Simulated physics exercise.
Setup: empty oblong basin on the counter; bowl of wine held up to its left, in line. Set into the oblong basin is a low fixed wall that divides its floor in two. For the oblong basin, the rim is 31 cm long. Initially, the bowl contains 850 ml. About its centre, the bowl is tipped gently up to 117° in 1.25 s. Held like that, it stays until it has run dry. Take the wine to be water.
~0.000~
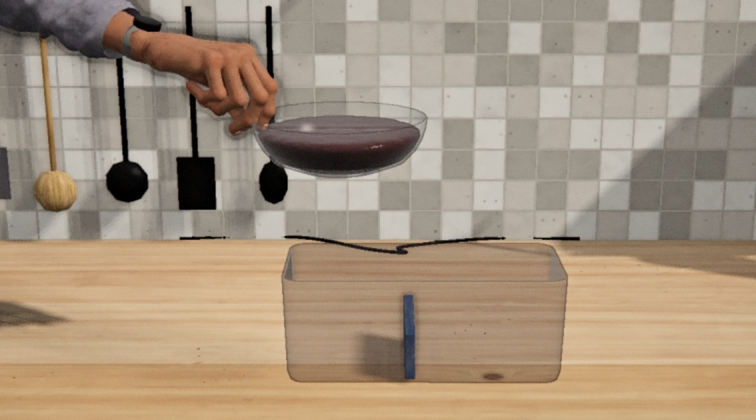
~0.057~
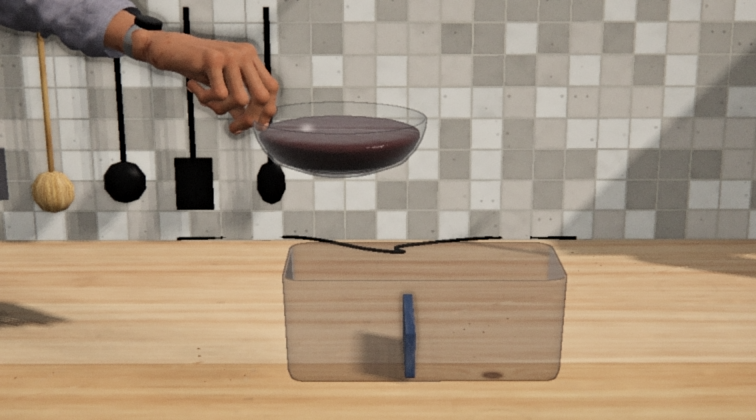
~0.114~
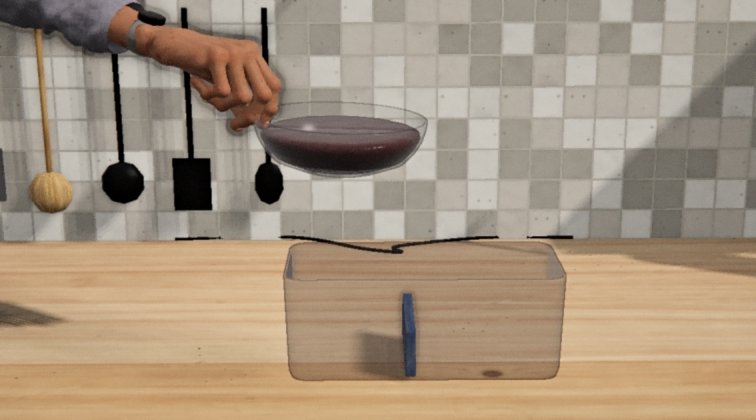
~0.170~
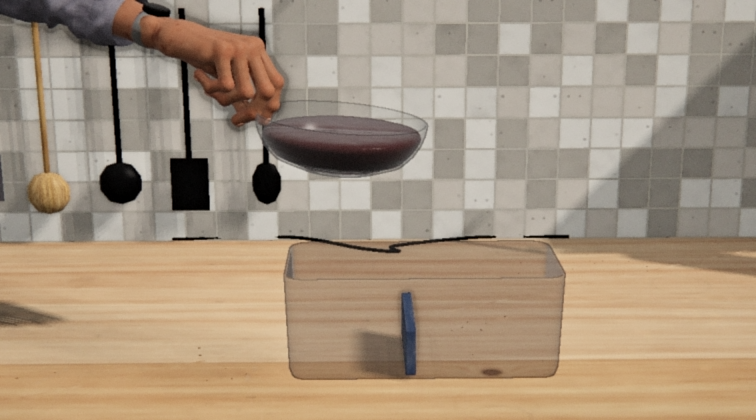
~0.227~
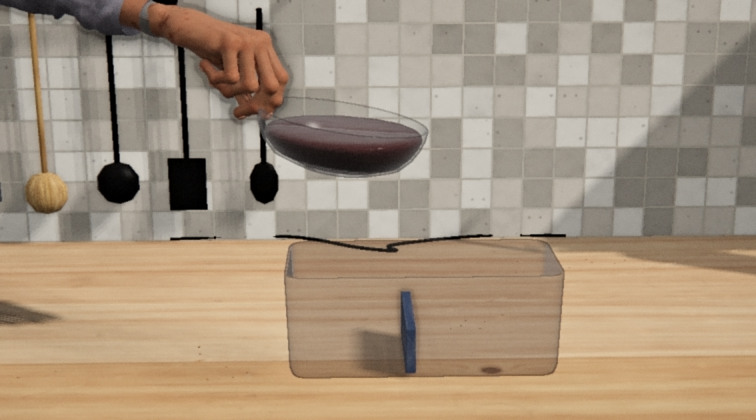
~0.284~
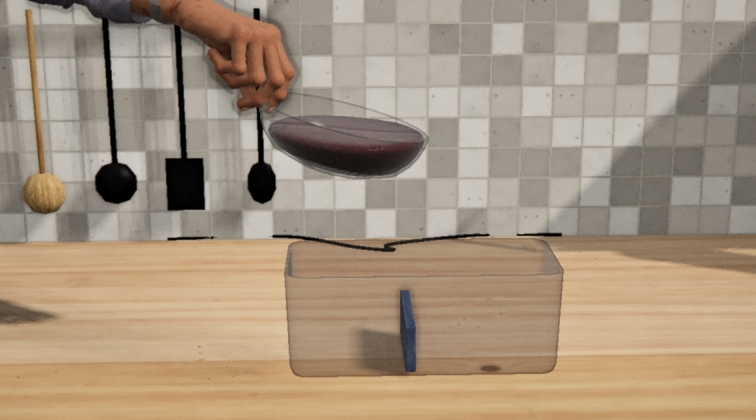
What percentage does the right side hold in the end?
About 83 per cent.
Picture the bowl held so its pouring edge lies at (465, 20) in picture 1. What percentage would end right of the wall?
Then I'd expect something near 75 per cent.
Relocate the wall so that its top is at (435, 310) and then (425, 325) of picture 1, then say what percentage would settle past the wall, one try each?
Result: 75 per cent, then 75 per cent.
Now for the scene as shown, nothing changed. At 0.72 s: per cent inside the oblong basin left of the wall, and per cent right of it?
Around 0 percent on the left and 50 on the right.
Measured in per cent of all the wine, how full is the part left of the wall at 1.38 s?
The left part holds close to 12 per cent.
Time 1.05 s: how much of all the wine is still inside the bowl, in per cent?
What remains is about 0 percent of it all.
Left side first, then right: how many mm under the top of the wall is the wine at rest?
For the left, around 50 mm; for the right, around 22 mm.
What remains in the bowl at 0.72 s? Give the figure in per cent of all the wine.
I reckon about 14 in a hundred is still held.
By 0.72 s the tilt is 73° and 15 per cent is still to pour, 0 is left of the wall and 50 right of it.
By 1.05 s the tilt is 109° and 0 per cent is still to pour, 12 is left of the wall and 83 right of it.
By 1.38 s the tilt is 117° and 0 per cent is still to pour, 12 is left of the wall and 83 right of it.
By 1.75 s the tilt is 117° and 0 per cent is still to pour, 12 is left of the wall and 83 right of it.
At rest 12 per cent lies left of the wall, 83 right of it and 5 outside.
